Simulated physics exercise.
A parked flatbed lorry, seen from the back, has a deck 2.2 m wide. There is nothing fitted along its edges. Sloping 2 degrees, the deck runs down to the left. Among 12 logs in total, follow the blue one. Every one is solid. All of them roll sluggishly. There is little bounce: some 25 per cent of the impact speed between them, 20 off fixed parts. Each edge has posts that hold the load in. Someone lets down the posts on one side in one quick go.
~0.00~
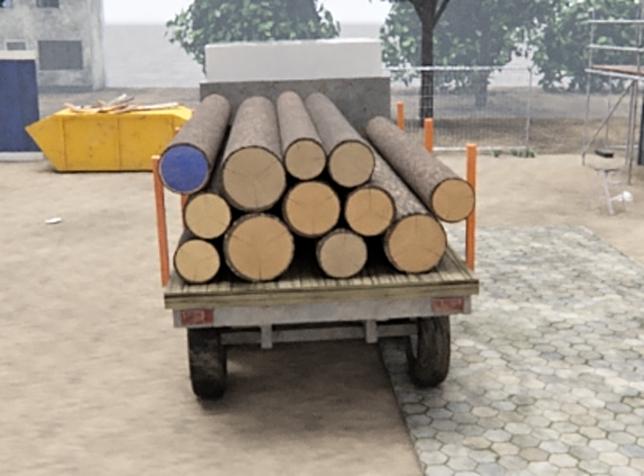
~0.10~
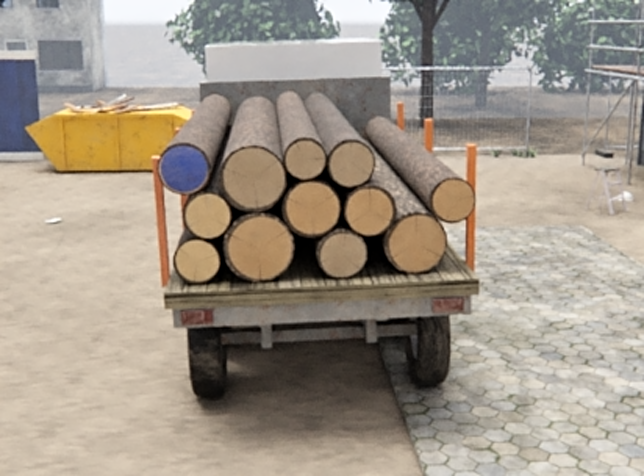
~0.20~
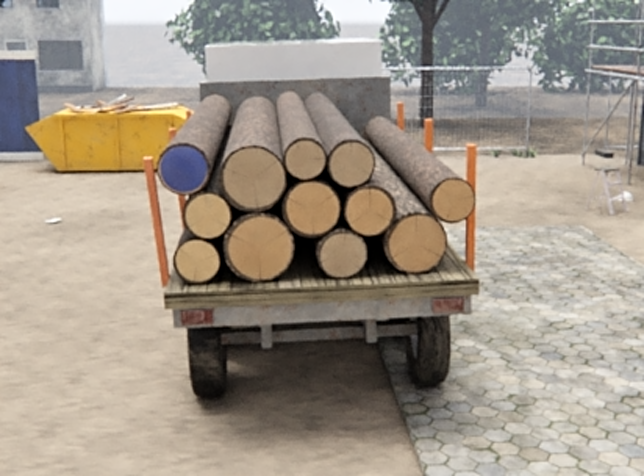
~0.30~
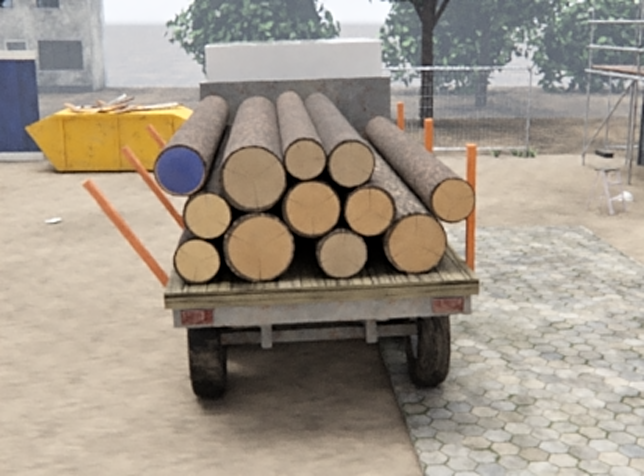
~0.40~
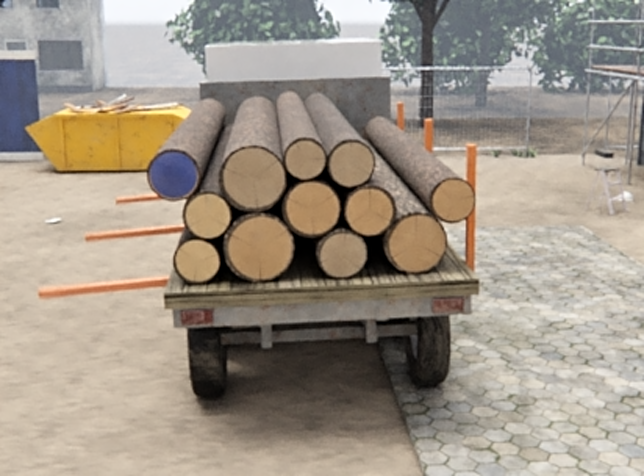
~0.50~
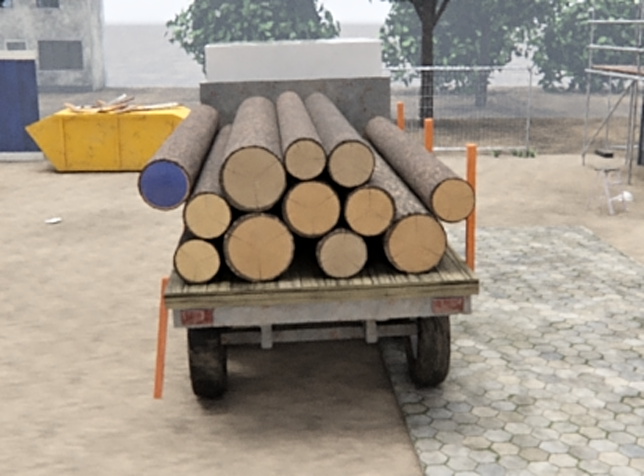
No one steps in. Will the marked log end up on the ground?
Off.
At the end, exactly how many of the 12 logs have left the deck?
Exactly 1 of the lot.
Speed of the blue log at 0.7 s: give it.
Close to 3.0 m/s then.
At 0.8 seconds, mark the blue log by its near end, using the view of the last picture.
Around (133, 278).
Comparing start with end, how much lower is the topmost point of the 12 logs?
0 cm.
Then, 0.7 s in, blue is dropping off the left side; 1 gone from the deck.
Then, 0.8 s in, blue is dropping off the left side; 1 gone from the deck.
Then, 1.0 s in, blue is dropping off the left side; 1 gone from the deck.
In the end (3.5 s), blue is down on the left; 1 gone from the deck.
